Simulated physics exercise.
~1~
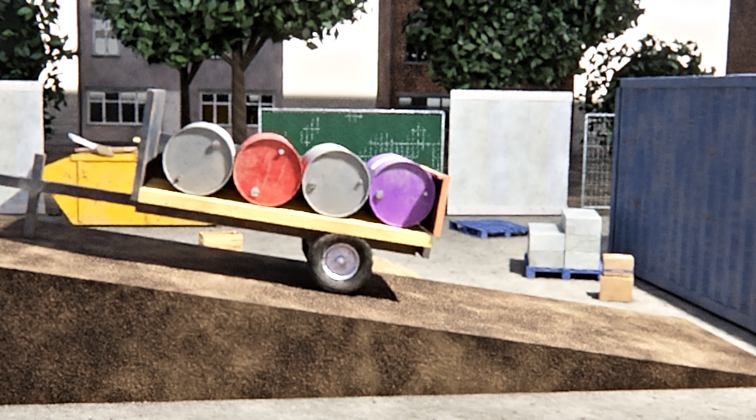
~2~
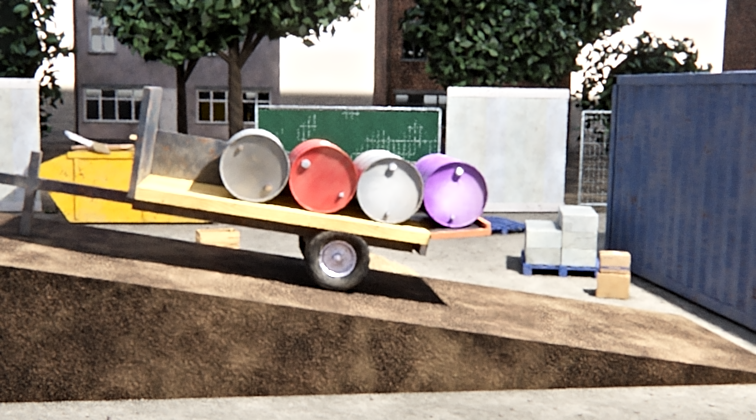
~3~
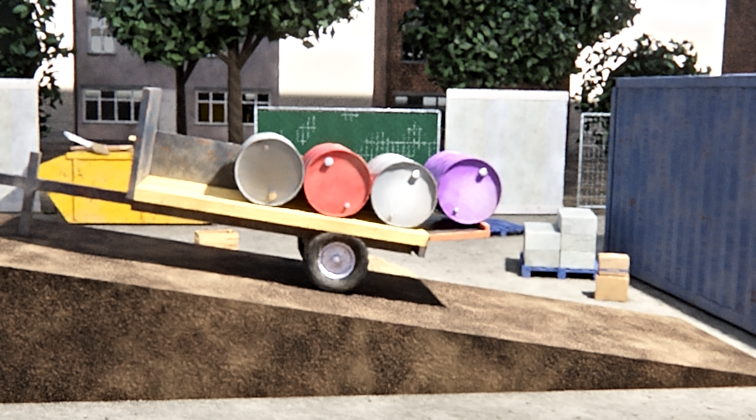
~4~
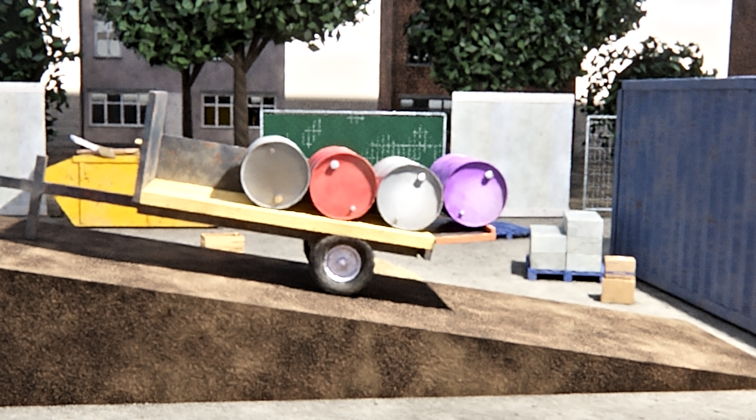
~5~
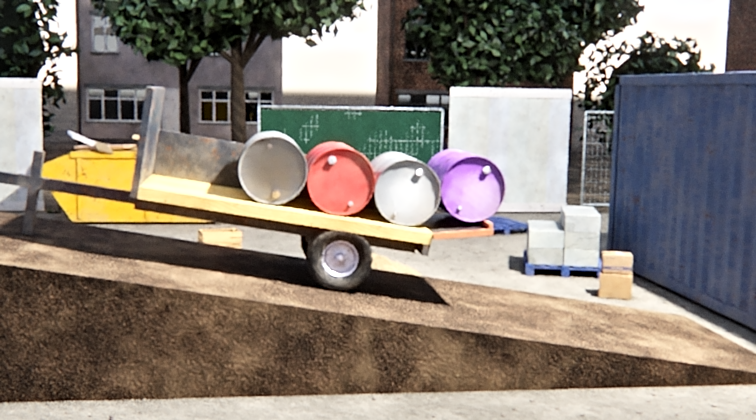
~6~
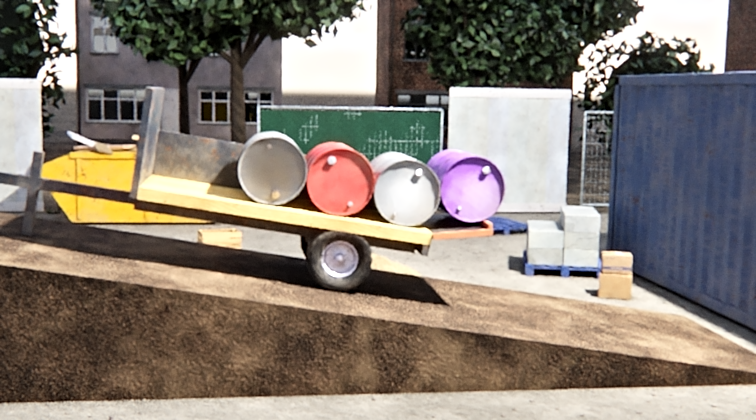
Four drums, grey, red, grey and purple from left to right, lie side by side on a yellow trailer bed that slopes down to the right. Seen from the side in a slightly swaying view, the trailer stands on a dirt ramp in a yard, with a green board behind it and a blue container at right. The orange tailgate swings down and stops as a sloping extension of the bed. The drums roll right together, and purple crosses onto the gate. They roll a little farther, then settle, with red still over the bed and purple out on the gate.
